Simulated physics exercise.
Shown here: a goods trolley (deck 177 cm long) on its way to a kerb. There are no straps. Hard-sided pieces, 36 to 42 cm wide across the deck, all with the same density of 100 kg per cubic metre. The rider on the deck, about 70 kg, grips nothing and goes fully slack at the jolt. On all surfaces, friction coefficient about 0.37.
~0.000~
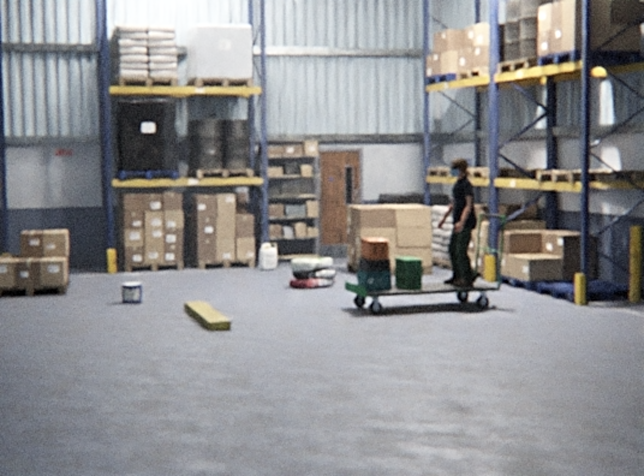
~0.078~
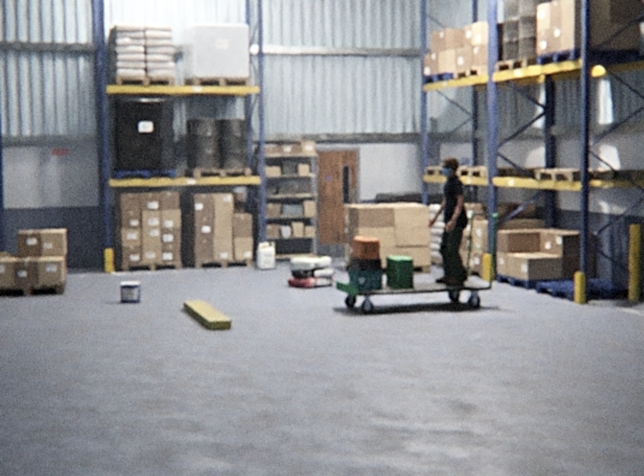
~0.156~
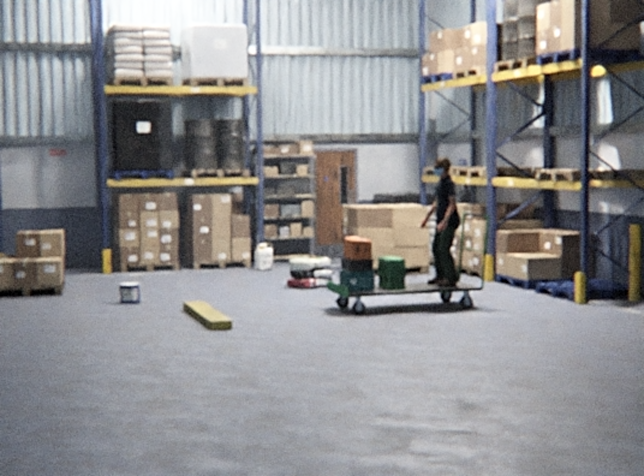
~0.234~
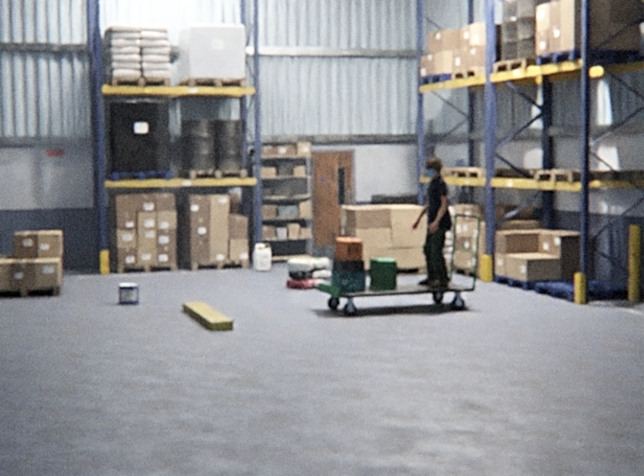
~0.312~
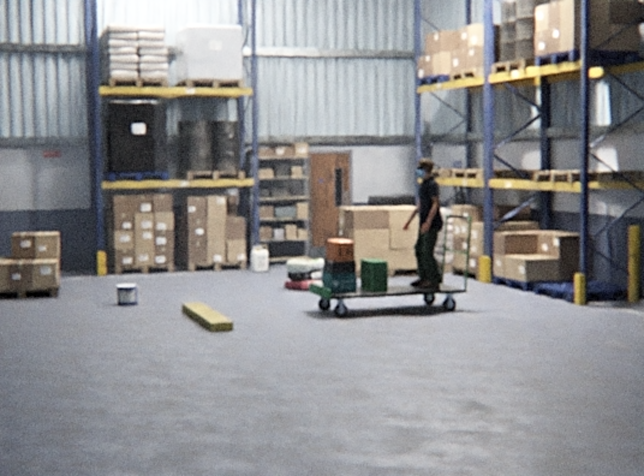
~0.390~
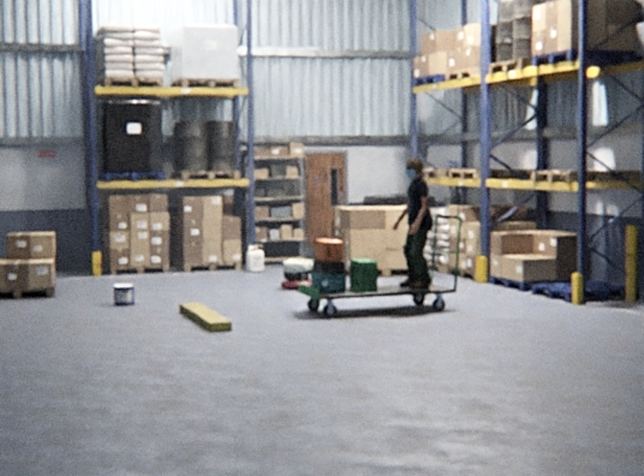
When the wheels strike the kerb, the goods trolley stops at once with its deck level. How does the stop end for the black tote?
Seems to me it will wind up outside the bed.
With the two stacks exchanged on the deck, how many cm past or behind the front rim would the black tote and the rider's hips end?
In that case the black one ends 30 cm behind the front rim and the hips 110 cm behind it.
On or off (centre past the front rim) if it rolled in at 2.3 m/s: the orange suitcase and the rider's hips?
Then orange off, hips on.
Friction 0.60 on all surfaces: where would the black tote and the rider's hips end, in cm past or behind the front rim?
The black item would end 10 cm past the front rim, and the hips 120 cm behind it.
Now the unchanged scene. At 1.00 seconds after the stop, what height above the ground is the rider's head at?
At that moment it's around 70 cm off the ground.
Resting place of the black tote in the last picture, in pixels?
(194, 299).
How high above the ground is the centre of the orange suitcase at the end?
10 cm.
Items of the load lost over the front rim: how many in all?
The number of them is 2.
The wheels strike at 1.24 s.
After 1.49 s the black tote is 3 cm behind the rim, tilted 10°, near (209, 272) in the last picture's view.
After 1.79 s the black tote is 8 cm past the rim, tilted 90°, near (200, 287) in the last picture's view.
After 2.24 s the black tote is 16 cm past the rim, tilted 140°, near (194, 299) in the last picture's view.
By 3.3 s, past the rim, black tote and orange suitcase; behind it, teal carton, green crate and the rider's hips.
